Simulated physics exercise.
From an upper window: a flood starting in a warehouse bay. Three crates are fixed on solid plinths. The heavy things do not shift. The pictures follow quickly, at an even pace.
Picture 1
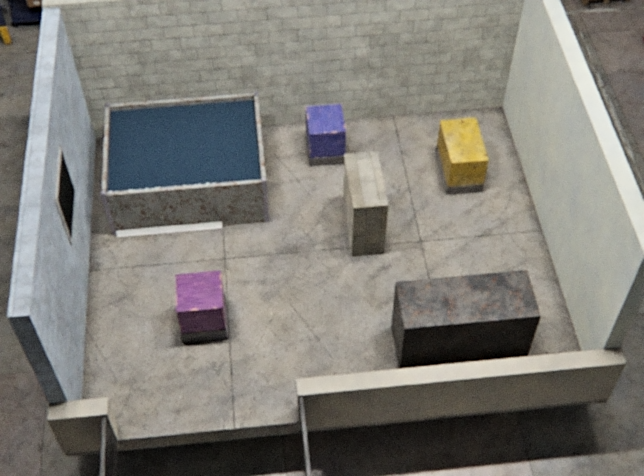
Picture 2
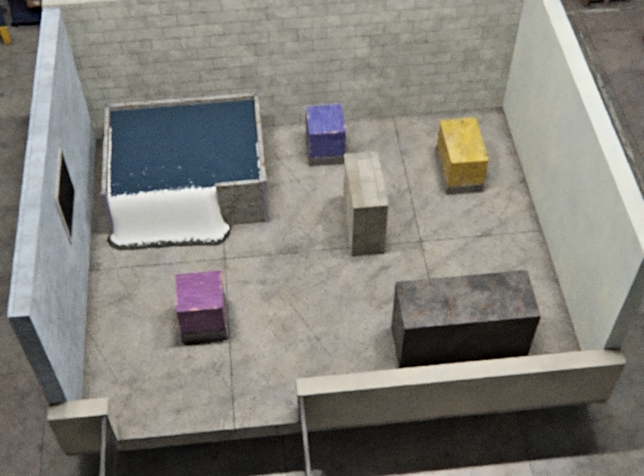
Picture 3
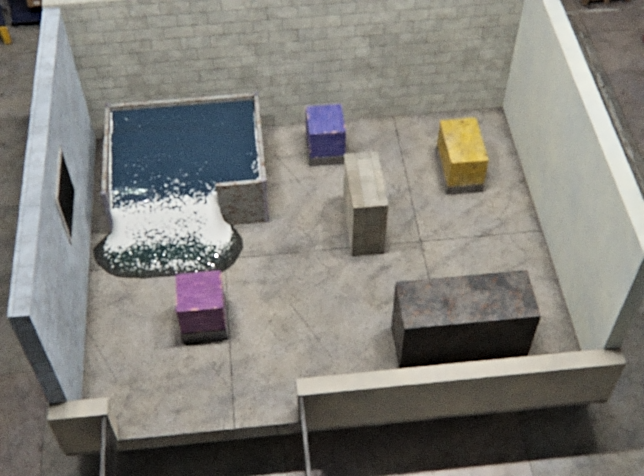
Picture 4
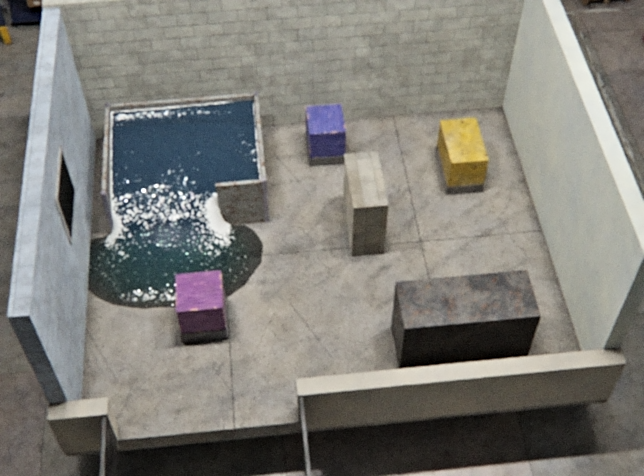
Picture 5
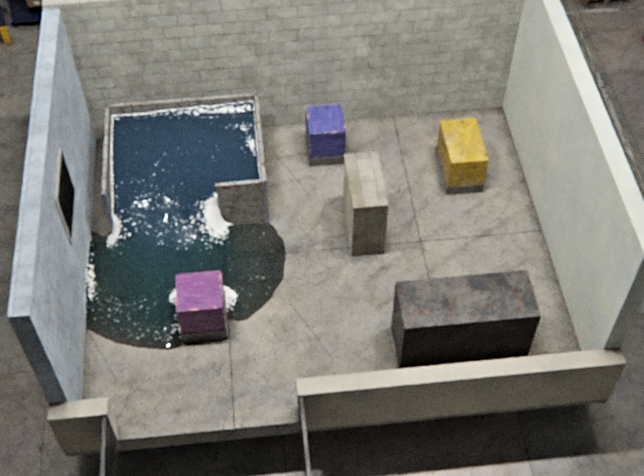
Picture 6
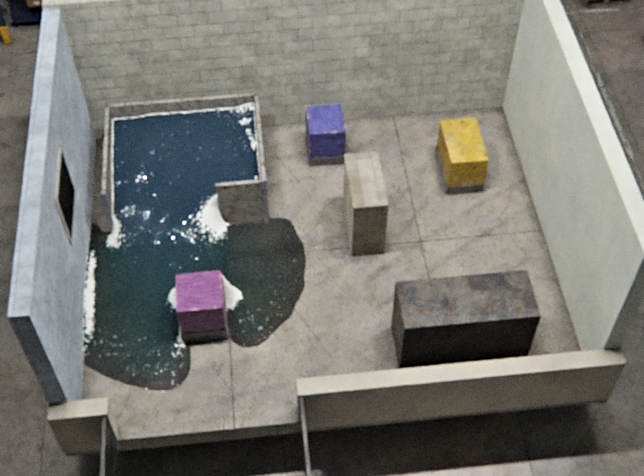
Dark water pouring from a gap in a walled tank, foaming white, then spreading across the warehouse floor around a purple block.
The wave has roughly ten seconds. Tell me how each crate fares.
In the end: The blue crate keeps dry; the yellow crate keeps dry; the purple crate is soaked.
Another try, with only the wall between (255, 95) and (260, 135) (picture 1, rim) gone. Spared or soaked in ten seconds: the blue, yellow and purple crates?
My reading: The blue one ends up wet; the yellow one is topped; the purple one is spared.
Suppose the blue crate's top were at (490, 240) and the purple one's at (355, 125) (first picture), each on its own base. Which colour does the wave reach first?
It is the blue crate.
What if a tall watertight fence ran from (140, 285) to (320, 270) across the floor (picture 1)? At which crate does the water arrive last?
The one in yellow.
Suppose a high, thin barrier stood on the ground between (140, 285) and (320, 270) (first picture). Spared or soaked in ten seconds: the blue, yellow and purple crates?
Then: Blue crate is soaked; yellow crate is safe; purple crate remains dry.
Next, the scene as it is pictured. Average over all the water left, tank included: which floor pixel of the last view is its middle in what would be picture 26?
Roughly at (219, 274).
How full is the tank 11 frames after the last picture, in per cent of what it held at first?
Some 38 per cent.
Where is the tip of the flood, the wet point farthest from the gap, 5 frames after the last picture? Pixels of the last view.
I would point to (363, 399).
A moment on, water covers 35 % of the floor; the blue crate not reached, the yellow crate not reached, the purple crate water round its plinth.
Next, water covers 50 % of the floor; the blue crate not reached, the yellow crate not reached, the purple crate water round its plinth.
Then, water covers 70 % of the floor; the blue crate water round its plinth, the yellow crate not reached, the purple crate water round its plinth.
Later, water covers 85 % of the floor; the blue crate water round its plinth, the yellow crate water round its plinth, the purple crate water round its plinth.
In the end, water covers 100 % of the floor; the blue crate stayed above the water, the yellow crate stayed above the water, the purple crate was topped.
